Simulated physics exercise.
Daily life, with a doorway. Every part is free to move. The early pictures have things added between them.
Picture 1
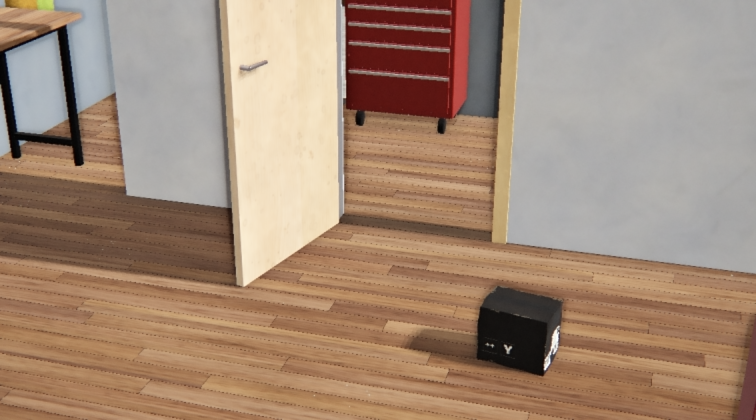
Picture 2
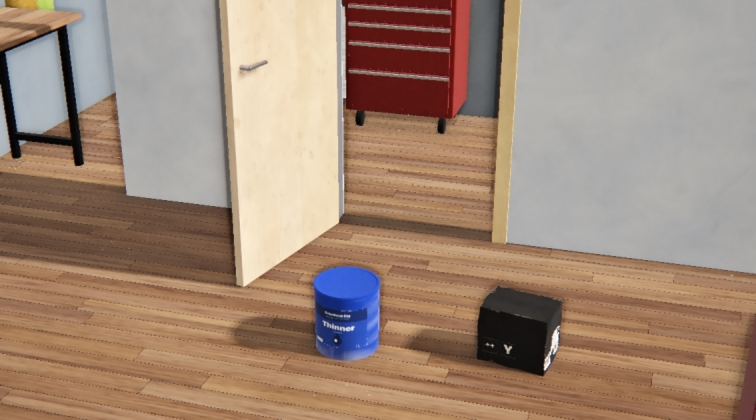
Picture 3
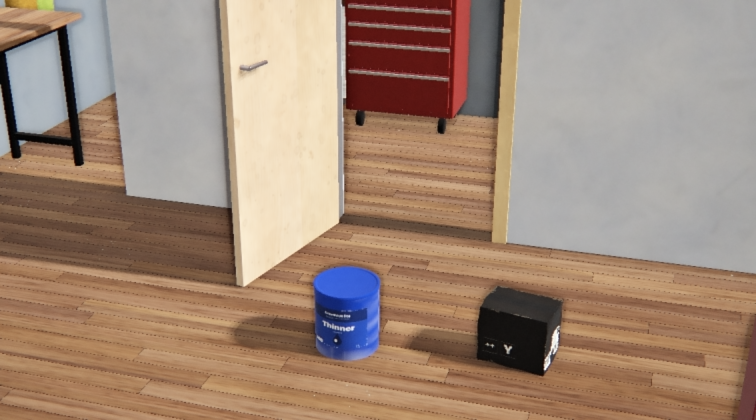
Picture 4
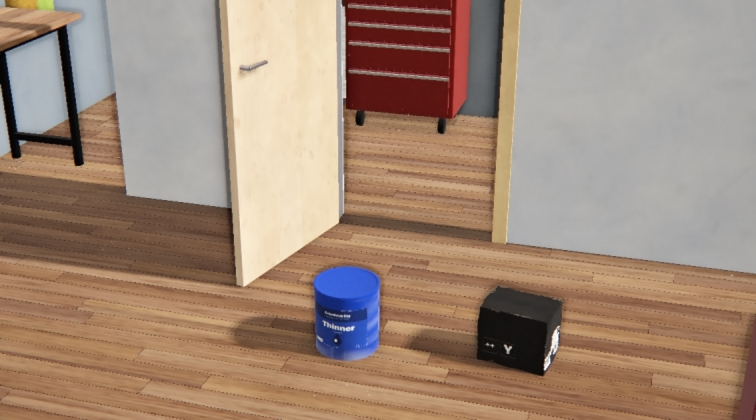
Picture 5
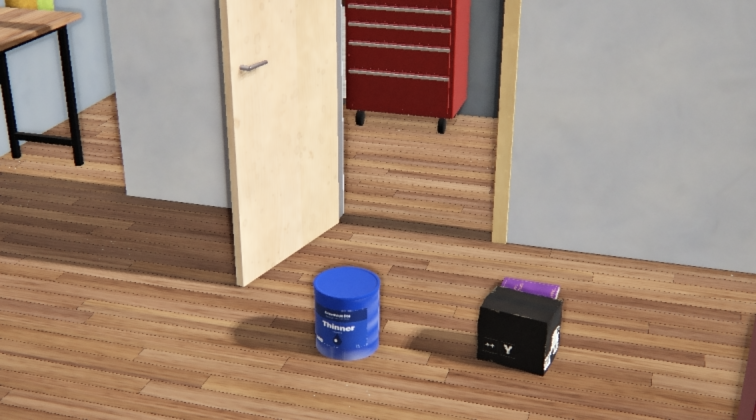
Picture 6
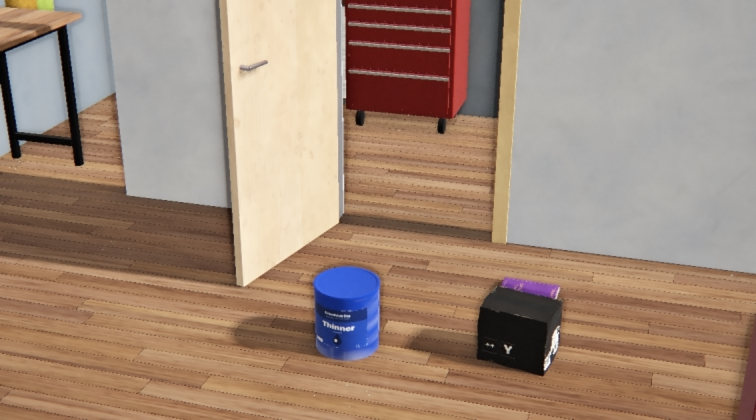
The clip opens on a wooden floor with a black parcel to the right of a wide-open door, a red drawer cabinet beyond. A blue pail appears to the parcel's left, and later a purple book appears behind the parcel. The door, parcel and pail stay still.
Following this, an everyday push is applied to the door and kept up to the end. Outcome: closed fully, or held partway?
Closed fully.
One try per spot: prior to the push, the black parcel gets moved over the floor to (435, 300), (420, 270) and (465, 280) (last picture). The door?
First try: It closes fully; second try: It gets stuck; third try: It closes fully.
Then, 0.90 s after the last picture, door 71° open.
Then, 1.50 s after the last picture, door 34° open.
At rest, door 0° open; all 3 in place. Seen from the same camera at the end, purple book near (528, 293).
